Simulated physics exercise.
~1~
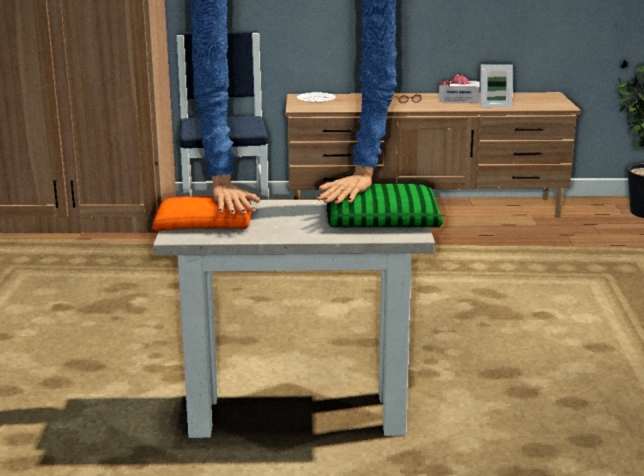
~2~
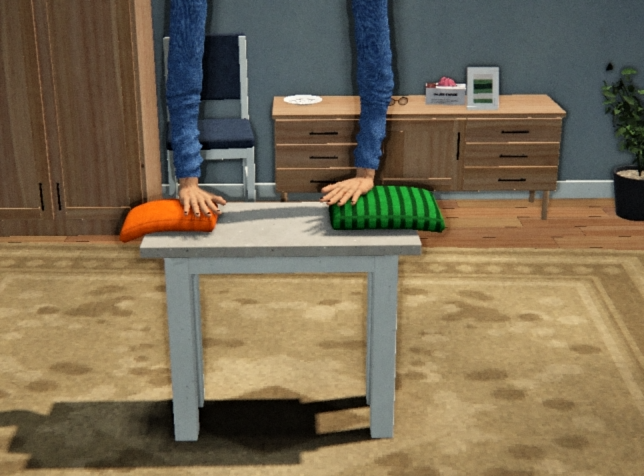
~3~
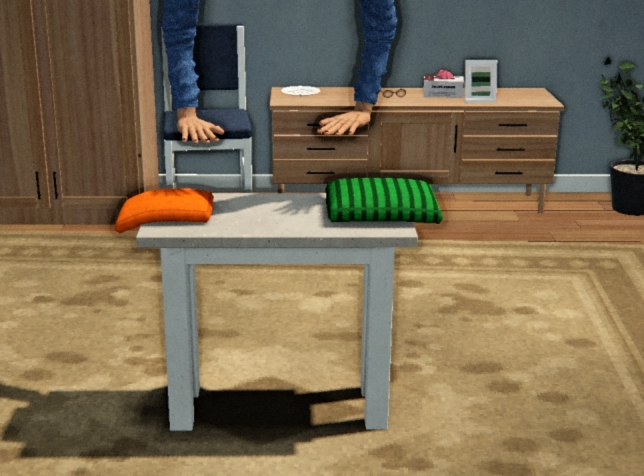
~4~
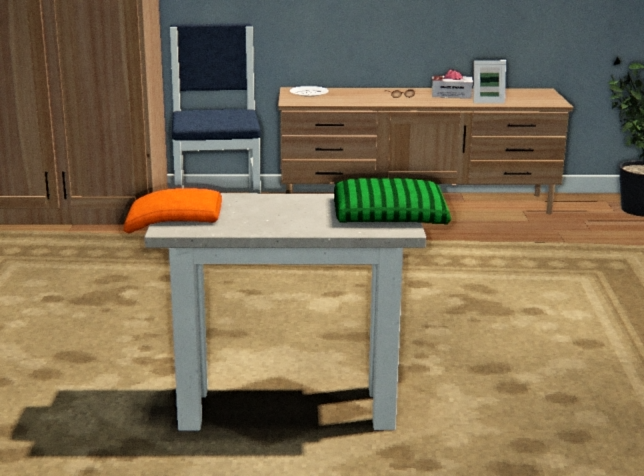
The clip shows two hands pushing an orange sack and a green striped cushion outward to the left and right ends of a small bench, then lifting away and leaving view, while both items stay resting on top, slightly over the edges.
